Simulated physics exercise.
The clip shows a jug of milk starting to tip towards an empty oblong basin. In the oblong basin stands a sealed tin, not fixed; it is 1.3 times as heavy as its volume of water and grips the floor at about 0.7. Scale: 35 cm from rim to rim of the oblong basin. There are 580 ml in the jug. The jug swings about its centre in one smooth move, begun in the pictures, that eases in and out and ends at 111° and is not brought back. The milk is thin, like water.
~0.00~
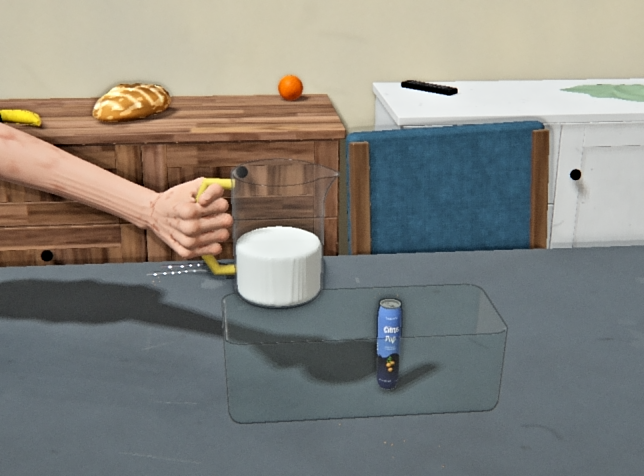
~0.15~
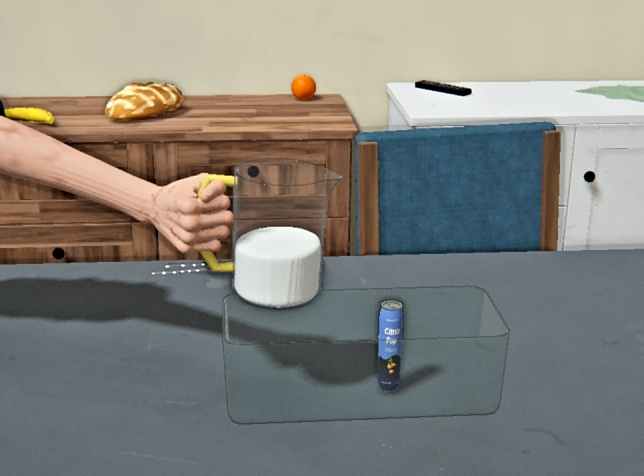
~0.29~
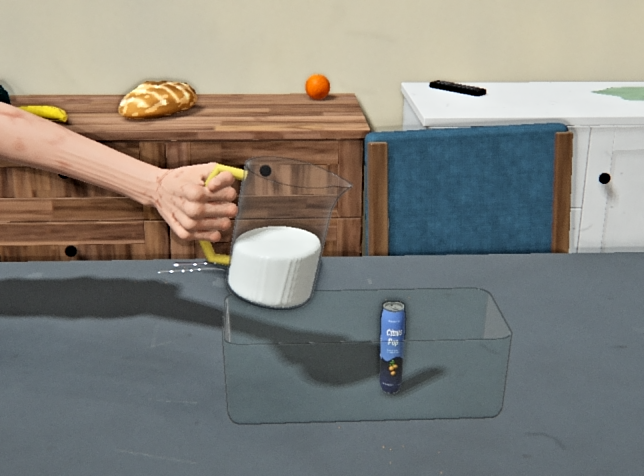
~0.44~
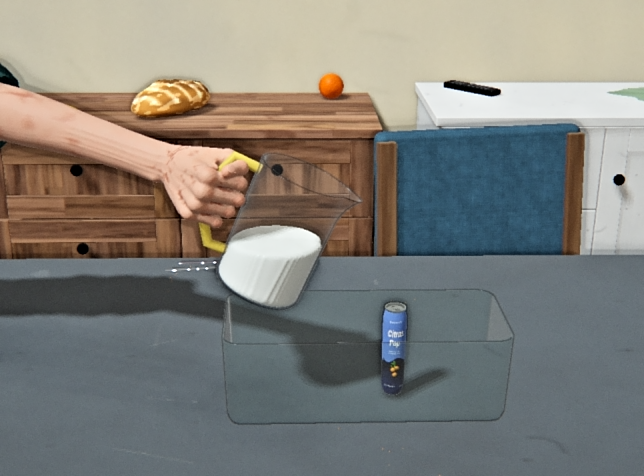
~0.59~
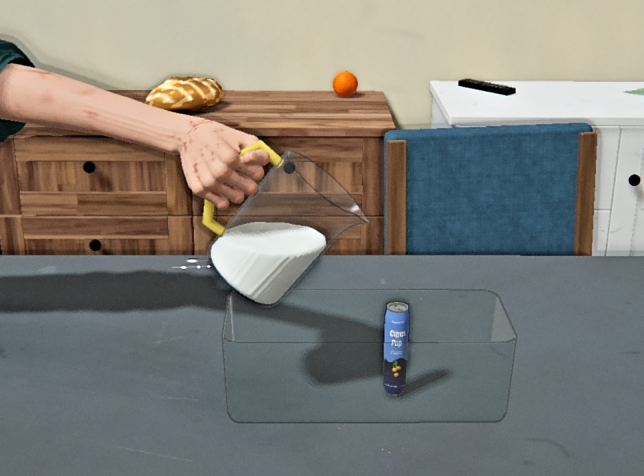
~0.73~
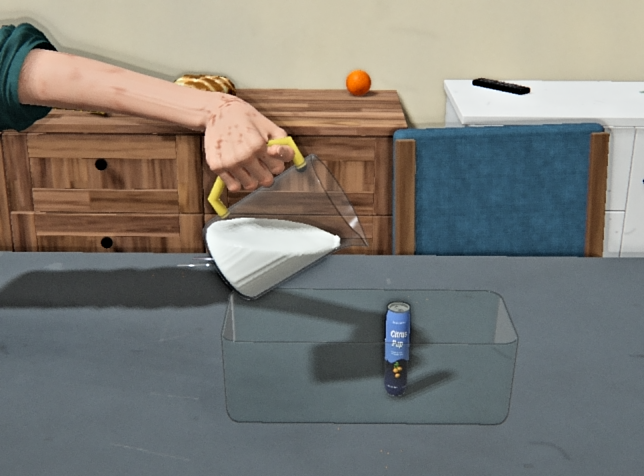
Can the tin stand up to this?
The tin goes over.
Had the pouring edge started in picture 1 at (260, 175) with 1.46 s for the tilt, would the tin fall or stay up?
Then it stays up.
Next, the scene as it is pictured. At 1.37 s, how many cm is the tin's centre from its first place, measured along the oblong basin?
About 6 cm.
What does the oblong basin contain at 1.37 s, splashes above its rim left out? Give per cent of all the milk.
Near 76 in a hundred.
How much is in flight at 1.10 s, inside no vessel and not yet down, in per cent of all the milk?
Near 16 in a hundred.
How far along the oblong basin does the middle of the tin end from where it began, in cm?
About 7.0 cm.
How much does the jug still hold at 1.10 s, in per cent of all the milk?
Near 66 in a hundred.
Then, 1.10 s in, the tilt is 95° and 66 per cent is still to pour; the tin stands where it began.
Then, 1.37 s in, the tilt is 110° and 17 per cent is still to pour; the tin lies on its side.
Then, 1.65 s in, the tilt is 111° and 1 per cent is still to pour; the tin lies on its side.
Then, 1.96 s in, the tilt is 111° and 0 per cent is still to pour; the tin lies on its side.
Finally, the tin lies on its side.
